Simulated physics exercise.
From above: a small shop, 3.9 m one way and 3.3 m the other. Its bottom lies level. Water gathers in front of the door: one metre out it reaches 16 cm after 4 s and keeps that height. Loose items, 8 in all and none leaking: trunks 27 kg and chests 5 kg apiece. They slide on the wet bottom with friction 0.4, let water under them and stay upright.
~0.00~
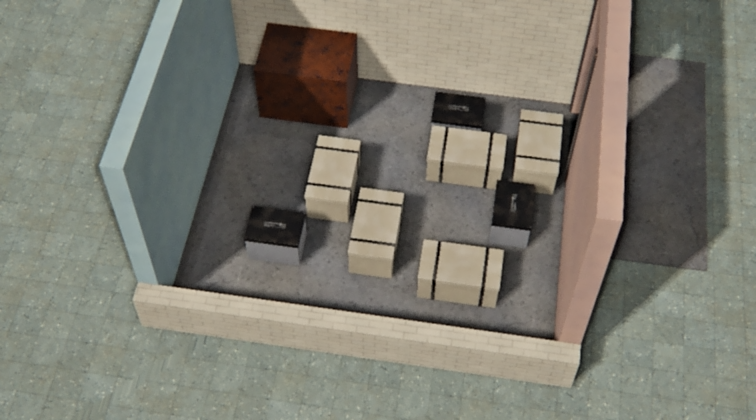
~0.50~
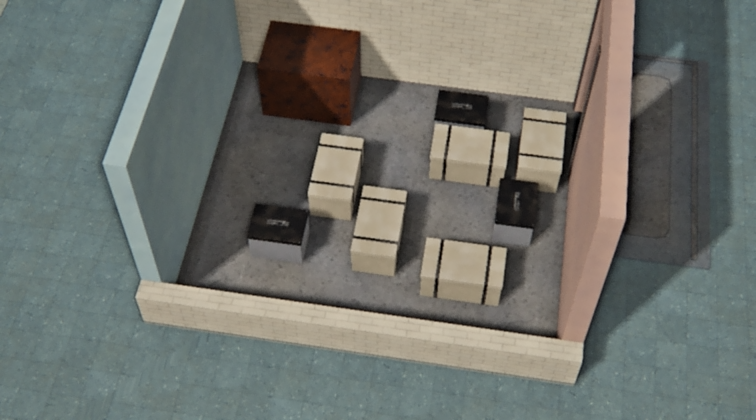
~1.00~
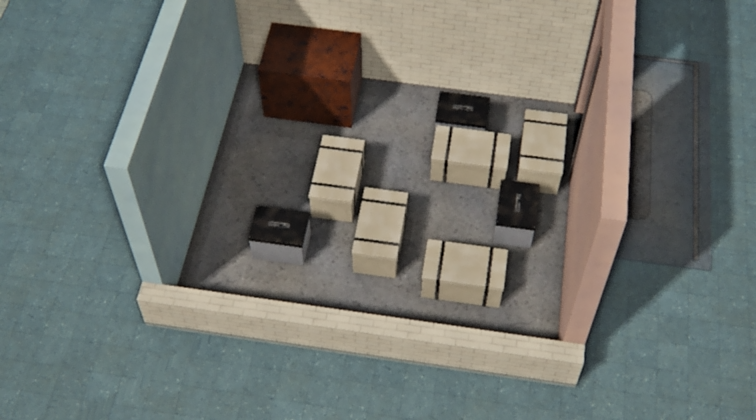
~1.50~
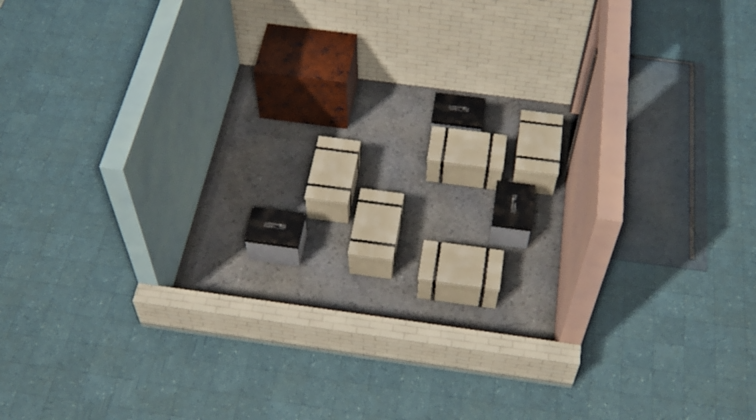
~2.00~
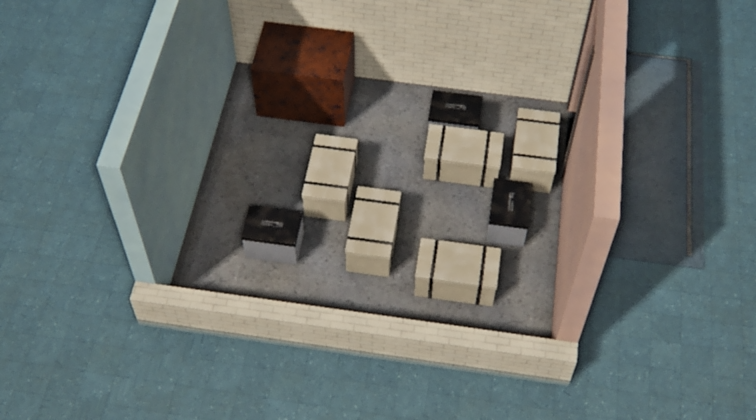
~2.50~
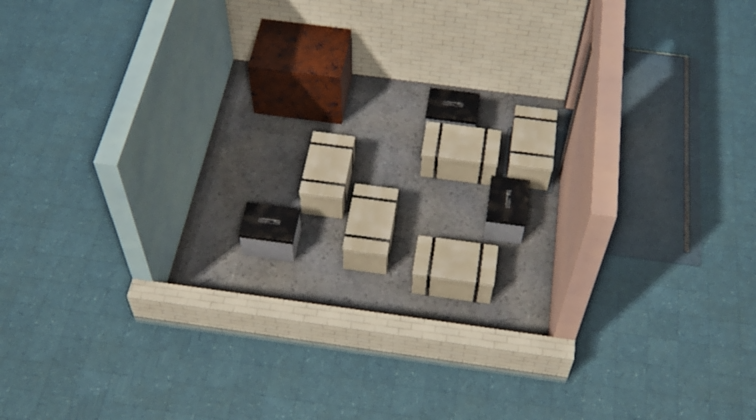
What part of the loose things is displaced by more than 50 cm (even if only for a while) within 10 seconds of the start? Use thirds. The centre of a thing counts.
That comes to under a third.
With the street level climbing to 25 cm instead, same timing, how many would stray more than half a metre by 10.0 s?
In that case 8 of them.
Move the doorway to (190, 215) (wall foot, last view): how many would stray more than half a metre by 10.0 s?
Then 2.
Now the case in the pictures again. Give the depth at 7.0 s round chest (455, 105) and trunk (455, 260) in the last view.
About 4 and 1 cm.
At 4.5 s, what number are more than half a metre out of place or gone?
By then 0.
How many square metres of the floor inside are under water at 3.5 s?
About 1.0 m2.
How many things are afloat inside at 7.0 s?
I count 1.
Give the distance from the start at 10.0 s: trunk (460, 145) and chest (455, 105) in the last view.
In that order: 0 cm, 100 cm.
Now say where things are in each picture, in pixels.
In the first frame, a trunk at (376, 222) rests on the ground; a trunk at (467, 147) rests on the ground; 0.0 m2 under water; 0 of 8 have shifted.
In the second frame, a trunk at (379, 220), on the bottom; a trunk at (470, 145) rests on the ground; water covers 0.0 m2; 0 of 8 have shifted.
In the third frame, a trunk at (380, 222) rests on the ground; a trunk at (472, 146), on the bottom; water covers 0.0 m2; 0 of 8 have shifted.
In the fourth frame, a trunk at (377, 223) rests on the ground; a trunk at (467, 147) rests on the ground; water covers 0.0 m2; 0 of 8 have shifted.
In the fifth frame, a trunk at (374, 221) rests on the ground; a trunk at (464, 145), on the bottom; water covers 0.0 m2; 0 of 8 have shifted.
In the sixth frame, a trunk at (371, 218), on the bottom; a trunk at (462, 143), on the bottom; water covers 0.1 m2; 0 of 8 have shifted.
After 3.5 s 0 of 8 are over 50 cm from their spots; 0 afloat.
After 4.5 s 0 of 8 are over 50 cm from their spots; 0 afloat.
After 7.0 s 0 of 8 are over 50 cm from their spots; 1 afloat.
After 10.0 s 1 of 8 are over 50 cm from their spots, and 1 have been at some point; 2 afloat.
